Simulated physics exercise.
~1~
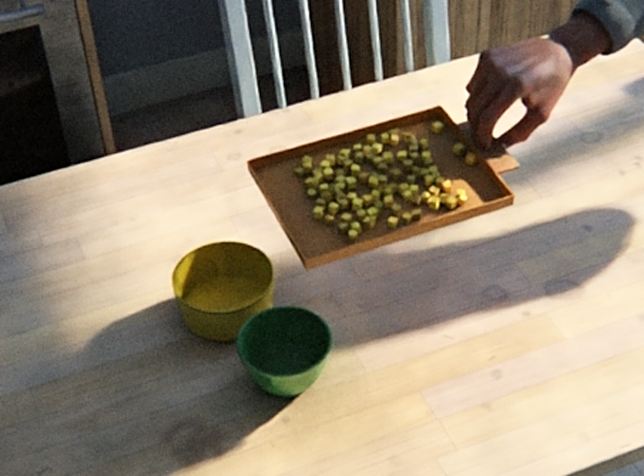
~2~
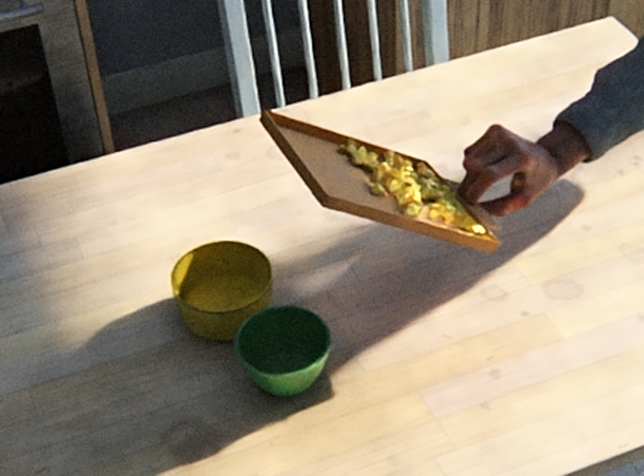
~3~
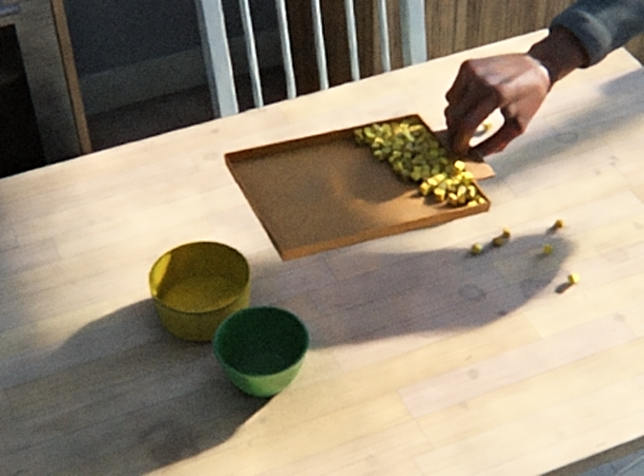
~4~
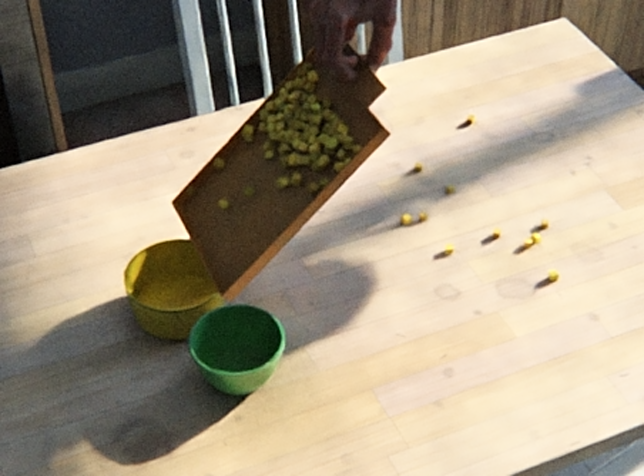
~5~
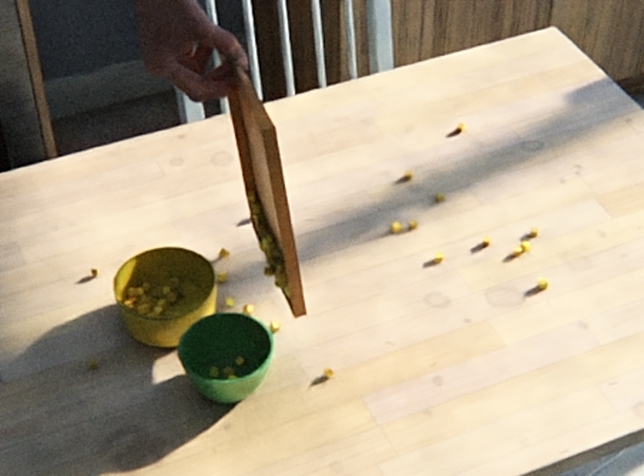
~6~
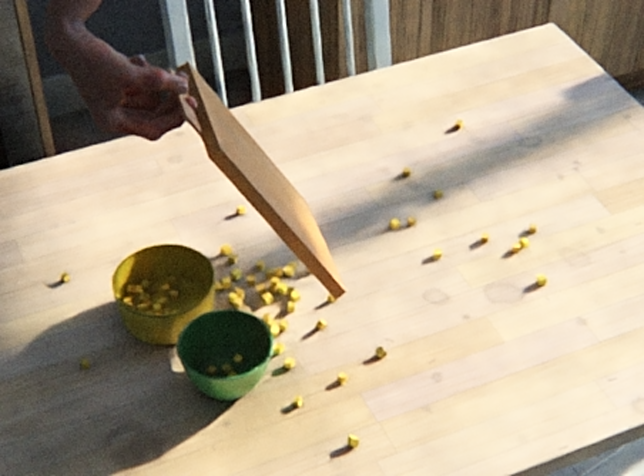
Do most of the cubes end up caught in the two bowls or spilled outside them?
More of the cubes end up outside, scattered over the table. The yellow dish catches a good share of them, while the green bowl gets only a few.
